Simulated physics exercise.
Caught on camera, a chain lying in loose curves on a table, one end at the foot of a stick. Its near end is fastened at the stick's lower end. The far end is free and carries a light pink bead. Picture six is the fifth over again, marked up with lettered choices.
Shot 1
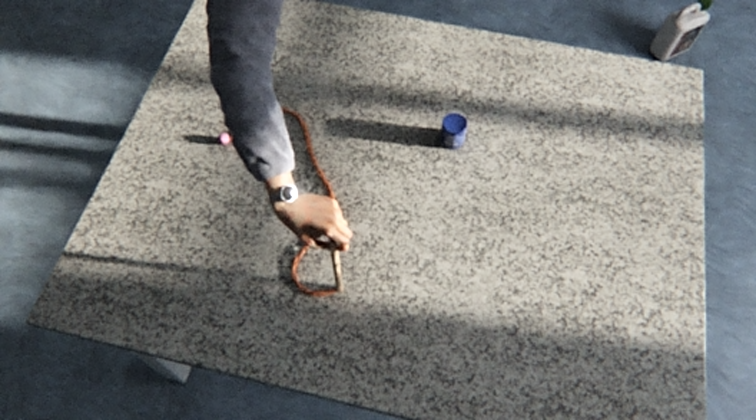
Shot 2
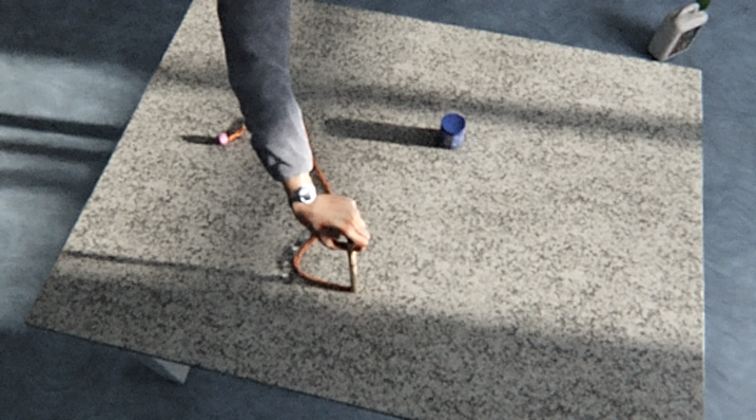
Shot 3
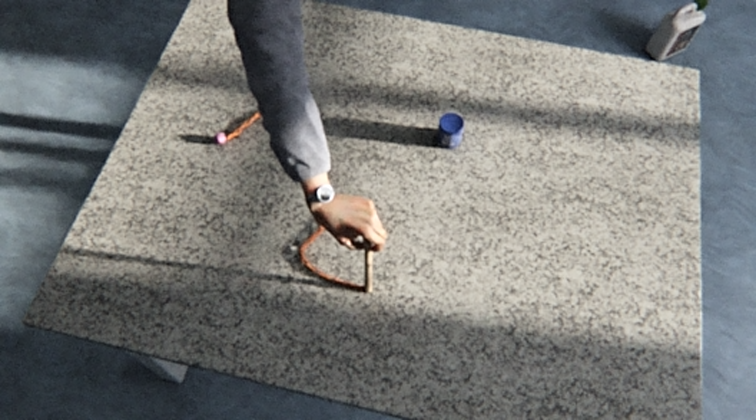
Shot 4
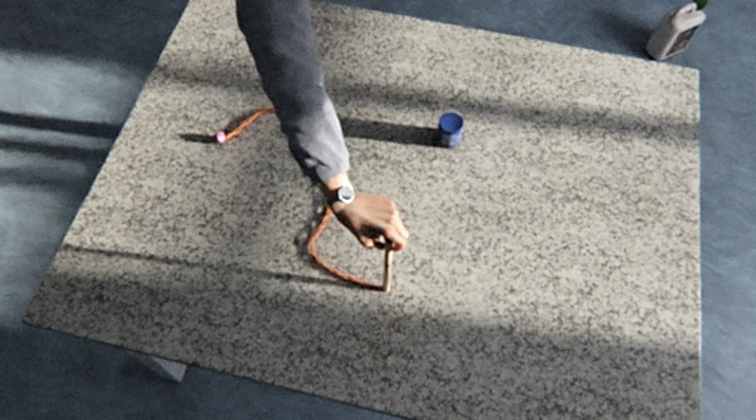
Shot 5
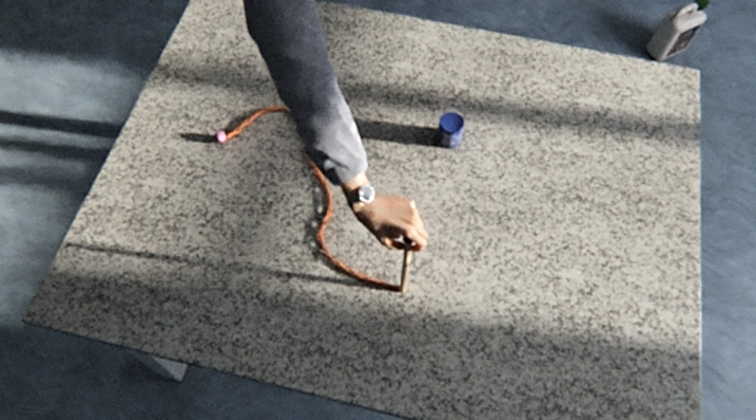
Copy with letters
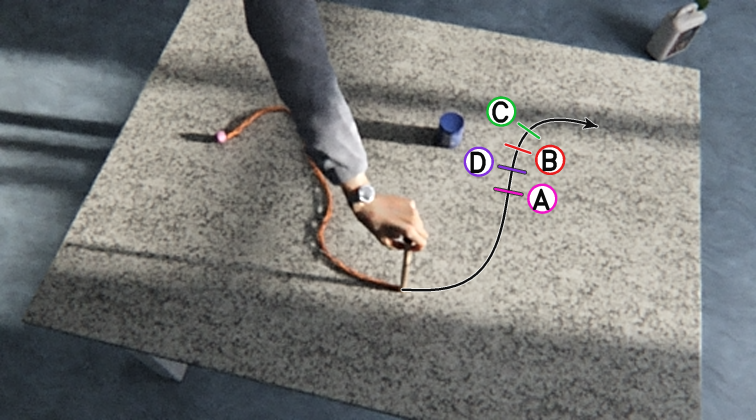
The clip shows a hand holding a short stick on a speckled table and moving it steadily to the right, drawing along the near part of a curved orange chain while its pink-tipped far end stays nearly still.
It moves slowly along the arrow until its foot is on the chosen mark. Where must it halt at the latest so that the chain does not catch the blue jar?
Up to mark C.
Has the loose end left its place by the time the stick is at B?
No.
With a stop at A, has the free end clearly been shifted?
By then, no.
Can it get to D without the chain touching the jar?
Yes.
On the marked copy, A at (508, 192); B at (518, 149); C at (529, 131); D at (512, 170); the route from (403, 290) via (507, 197) to (597, 127).
With C. Early on, foot of the stick (486, 263), middle of the chain (333, 183), free end (220, 137).
Further on, foot of the stick (509, 189), middle of the chain (342, 183), free end (220, 137).
At the end, foot of the stick (529, 131), middle of the chain (369, 164), free end (220, 137); nothing has been touched.
As for the rest, A is safe but short; B is safe but short; D is safe but short.
